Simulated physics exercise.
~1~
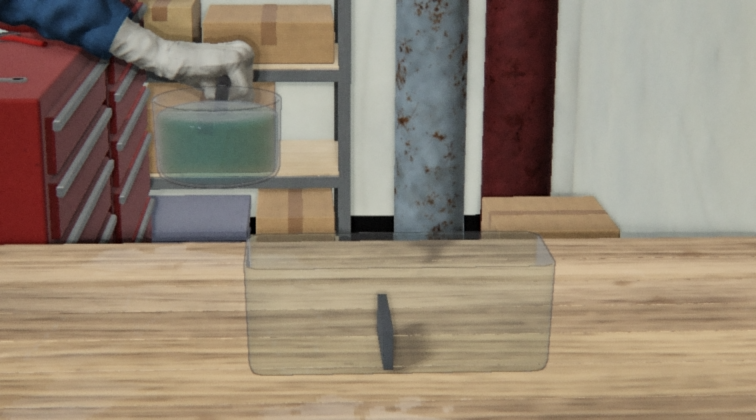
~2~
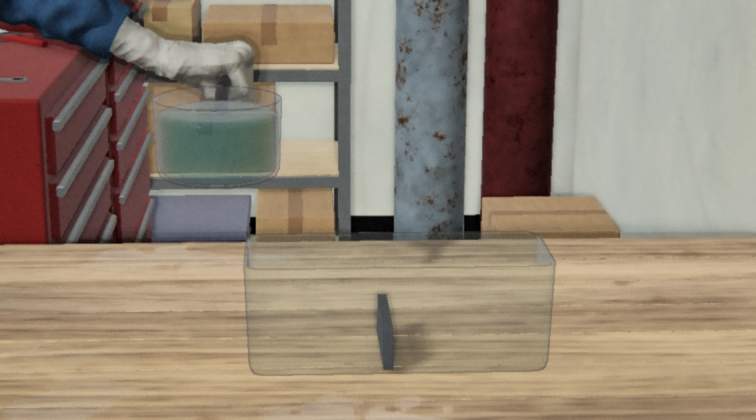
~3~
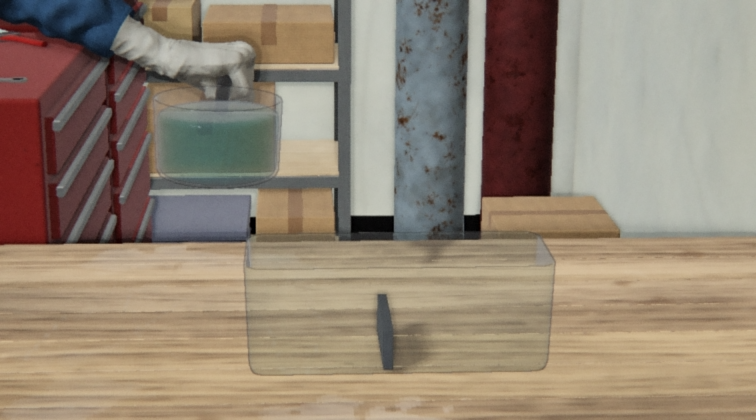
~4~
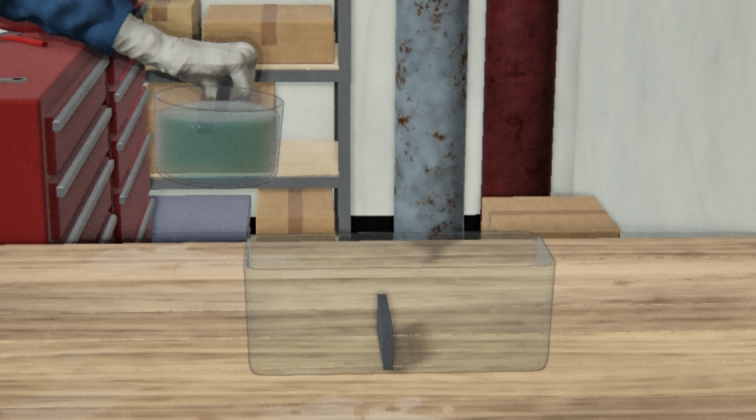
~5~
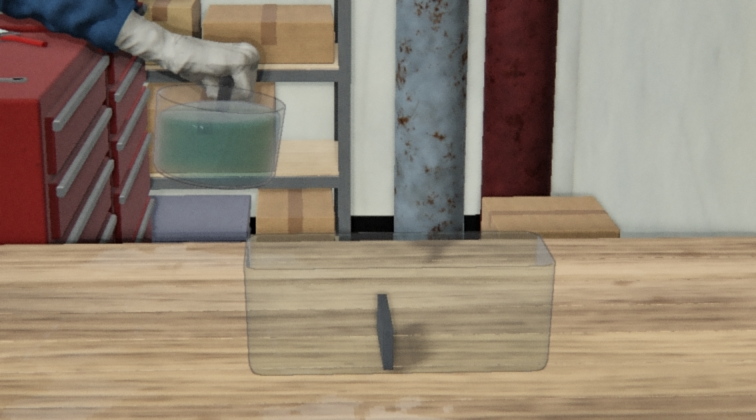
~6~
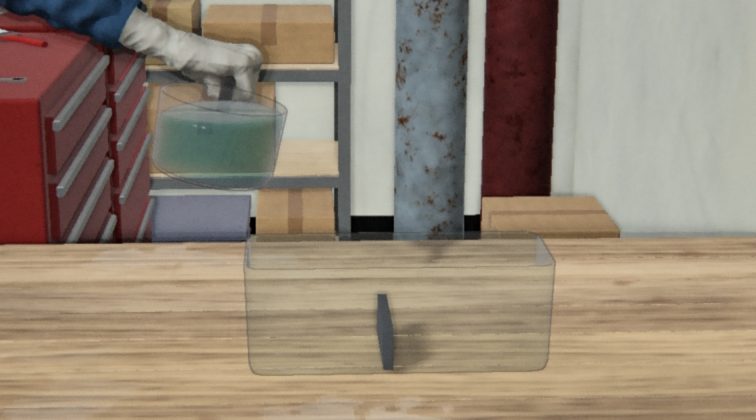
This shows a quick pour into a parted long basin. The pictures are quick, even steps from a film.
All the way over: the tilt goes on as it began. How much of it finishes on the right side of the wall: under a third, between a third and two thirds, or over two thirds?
Never reaches a third.
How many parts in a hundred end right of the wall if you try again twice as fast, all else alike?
It comes to some 20 per cent.
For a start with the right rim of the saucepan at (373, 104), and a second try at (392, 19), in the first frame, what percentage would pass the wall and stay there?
You'd see around 95 per cent, and then around 95 per cent.
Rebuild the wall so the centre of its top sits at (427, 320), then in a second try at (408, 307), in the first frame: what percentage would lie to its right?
My guess is some 15 percent the first time and some 10 percent the second.
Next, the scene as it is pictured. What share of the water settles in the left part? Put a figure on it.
I'd say close to 85 per cent.
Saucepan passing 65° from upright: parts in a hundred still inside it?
Remaining share, estimated: 65 %.
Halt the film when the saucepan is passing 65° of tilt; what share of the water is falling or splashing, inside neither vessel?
25 %.
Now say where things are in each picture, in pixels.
The first picture shows tilt 0°; pouring edge (280, 100); surface from (156, 113) to (279, 112); the long basin's rim runs from (246, 253) to (547, 250); the wall's top is at (385, 313).
The second picture shows tilt 0°; pouring edge (281, 100); surface from (157, 112) to (278, 112).
The third picture shows tilt 2°; pouring edge (281, 102); surface from (157, 112) to (279, 112).
The fourth picture shows tilt 4°; pouring edge (283, 104); surface from (158, 112) to (280, 113).
The fifth picture shows tilt 7°; pouring edge (284, 108); surface from (159, 112) to (281, 114).
The sixth picture shows tilt 11°; pouring edge (286, 112); surface from (159, 112) to (283, 114).
A moment on, the saucepan is tipped part way and 67 per cent is still to pour, 8 is left of the wall and 0 right of it.
Next, the saucepan is tipped on its side and 16 per cent is still to pour, 72 is left of the wall and 1 right of it.
Then the saucepan is tipped right over and 1 per cent is still to pour, 89 is left of the wall and 7 right of it.
Later the saucepan is tipped right over and 0 per cent is still to pour, 86 is left of the wall and 13 right of it.
Finally, 86 per cent lies left of the wall, 13 right of it and 1 outside.
